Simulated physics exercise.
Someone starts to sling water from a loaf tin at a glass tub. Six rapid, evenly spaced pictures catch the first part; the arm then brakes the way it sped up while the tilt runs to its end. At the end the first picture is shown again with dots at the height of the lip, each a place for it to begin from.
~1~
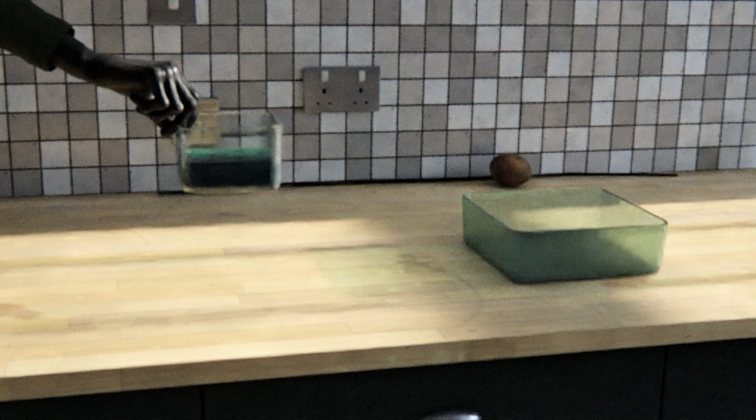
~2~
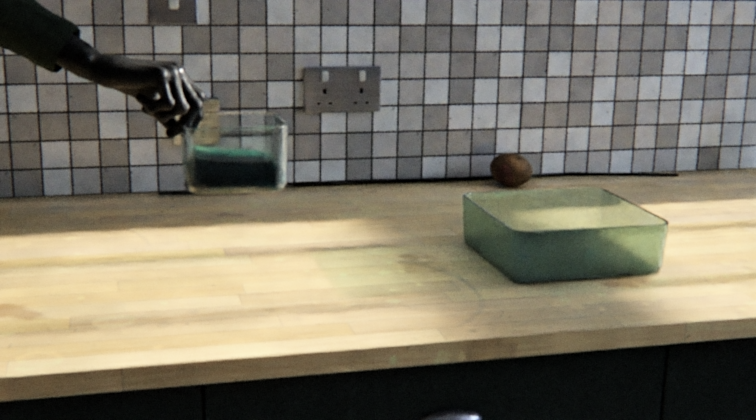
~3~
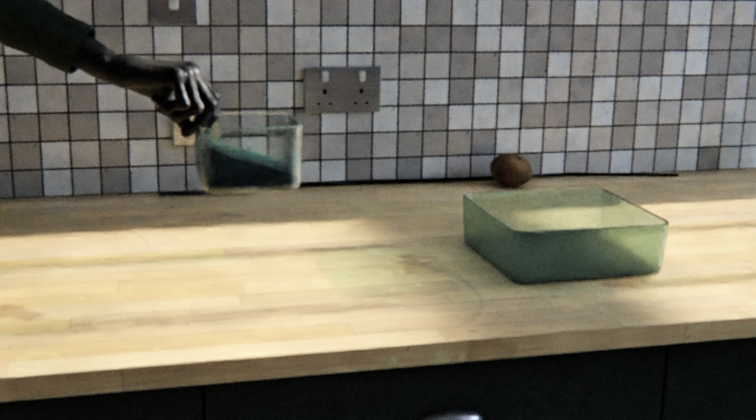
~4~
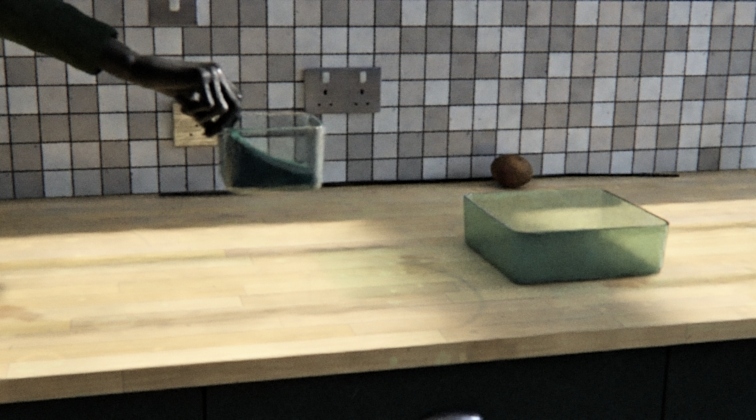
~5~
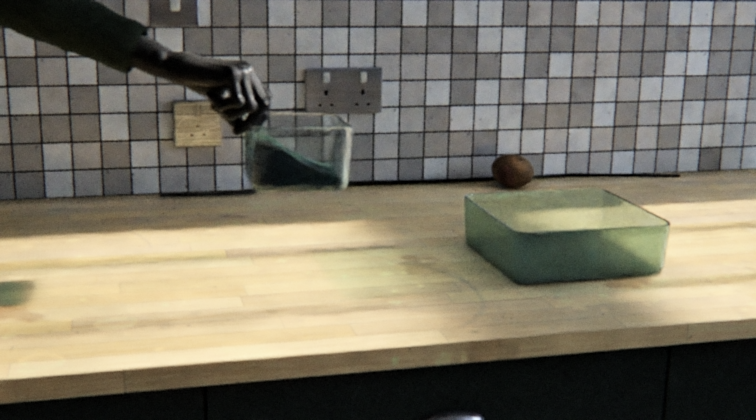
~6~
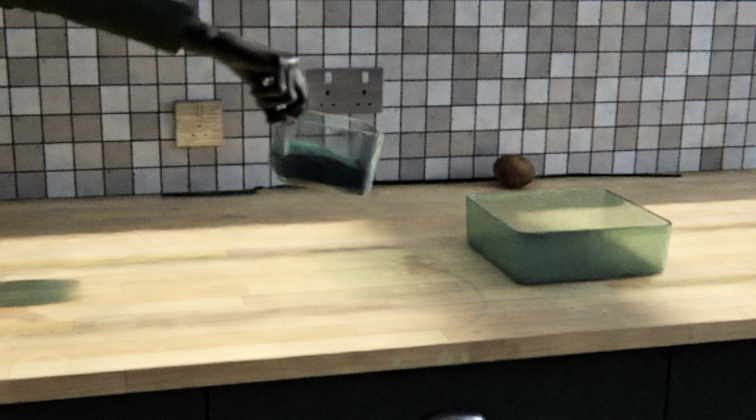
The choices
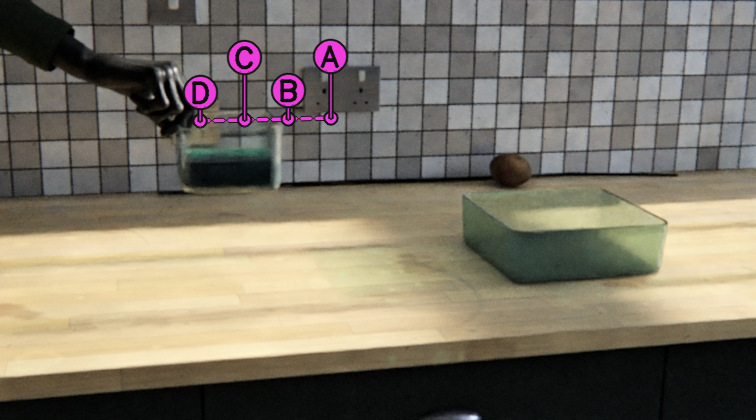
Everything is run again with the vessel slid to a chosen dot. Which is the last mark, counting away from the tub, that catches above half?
A.
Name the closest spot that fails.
That would be B.
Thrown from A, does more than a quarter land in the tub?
Yes, clearly.
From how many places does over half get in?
One of them.
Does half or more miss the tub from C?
Yes, that goes wrong.
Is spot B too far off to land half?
Yes, that goes wrong.
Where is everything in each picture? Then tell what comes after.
Upright, lip at (274, 119); tub from (508, 282) to (659, 272); nothing has left yet, in the first frame.
Upright, lip at (280, 119); nothing has left yet, in the second frame.
Upright, lip at (294, 119); nothing has left yet, in the third frame.
Upright, lip at (316, 119); nothing has left yet, in the fourth frame.
Upright, lip at (343, 120); nothing has left yet, in the fifth frame.
Tipped about 12°, lip at (374, 128); nothing has left yet, in the sixth frame.
In magenta, A at (330, 118); B at (288, 118); C at (244, 119); D at (200, 120).
For spot A, about 66 % lands in the tub, 26 % falls short and 8 % goes beside or beyond.
For spot B, about 32 % lands in the tub, 64 % falls short and 4 % goes beside or beyond.
For spot C, about 1 % lands in the tub, 98 % falls short.
For spot D, about 0 % lands in the tub, 100 % falls short.
